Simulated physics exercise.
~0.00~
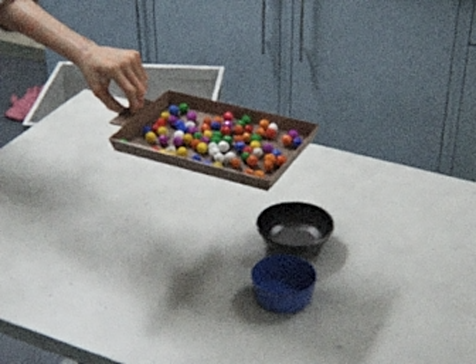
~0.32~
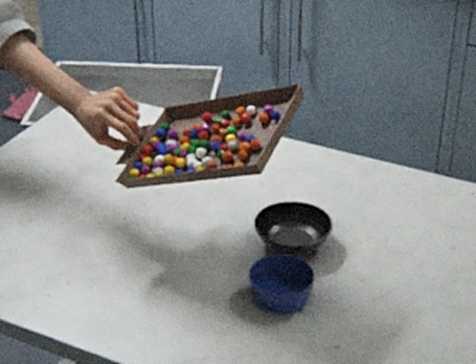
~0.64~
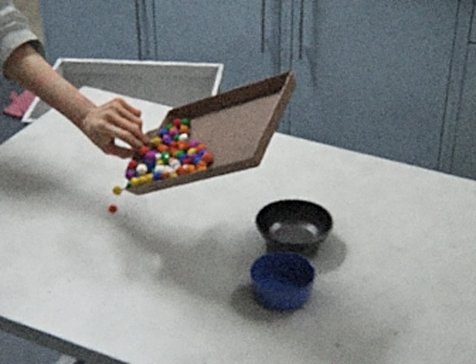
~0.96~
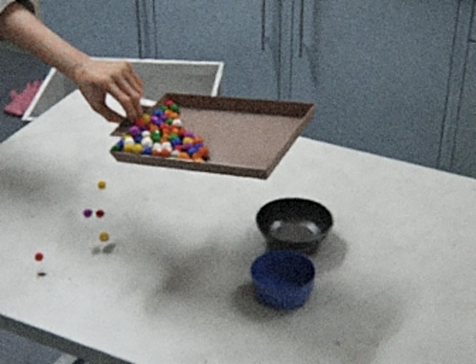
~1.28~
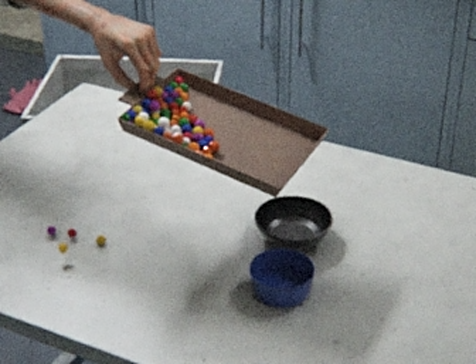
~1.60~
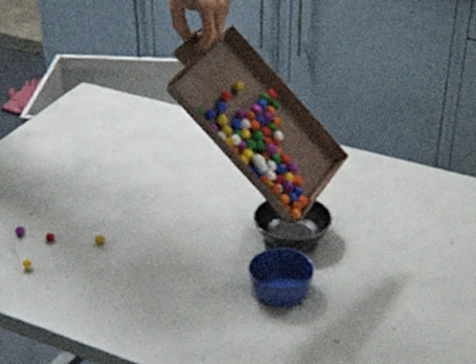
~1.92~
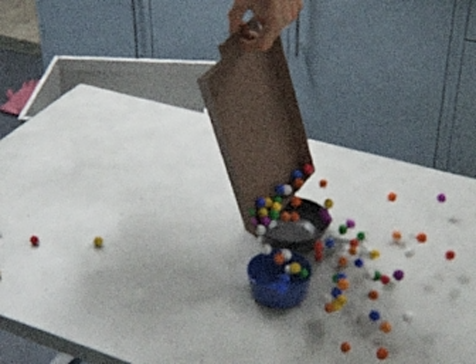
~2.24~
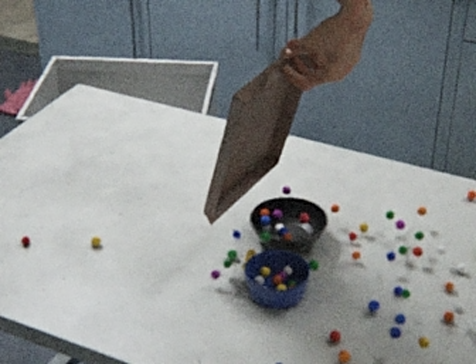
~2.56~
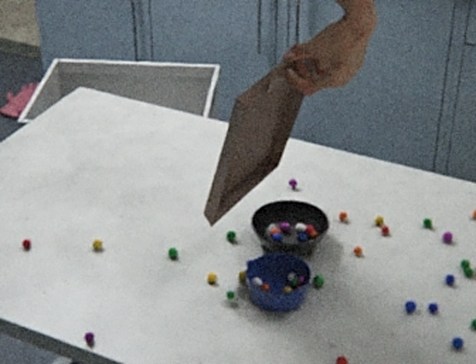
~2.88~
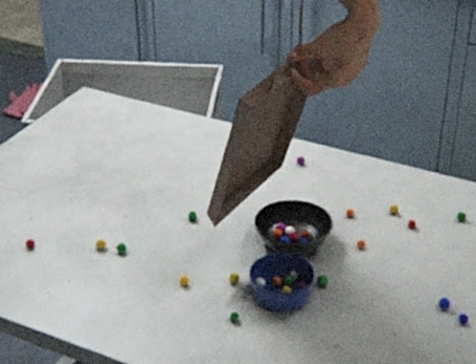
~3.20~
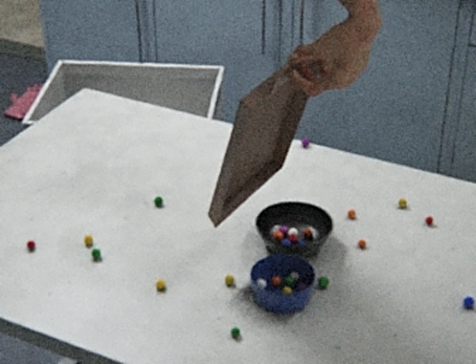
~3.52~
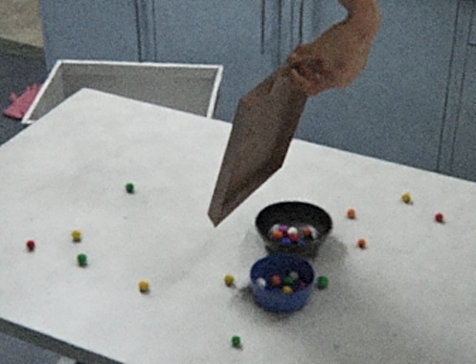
Colourful marbles spilling left from a tilted tray, then pouring right as a hand upends it, mostly scattering past two bowls.
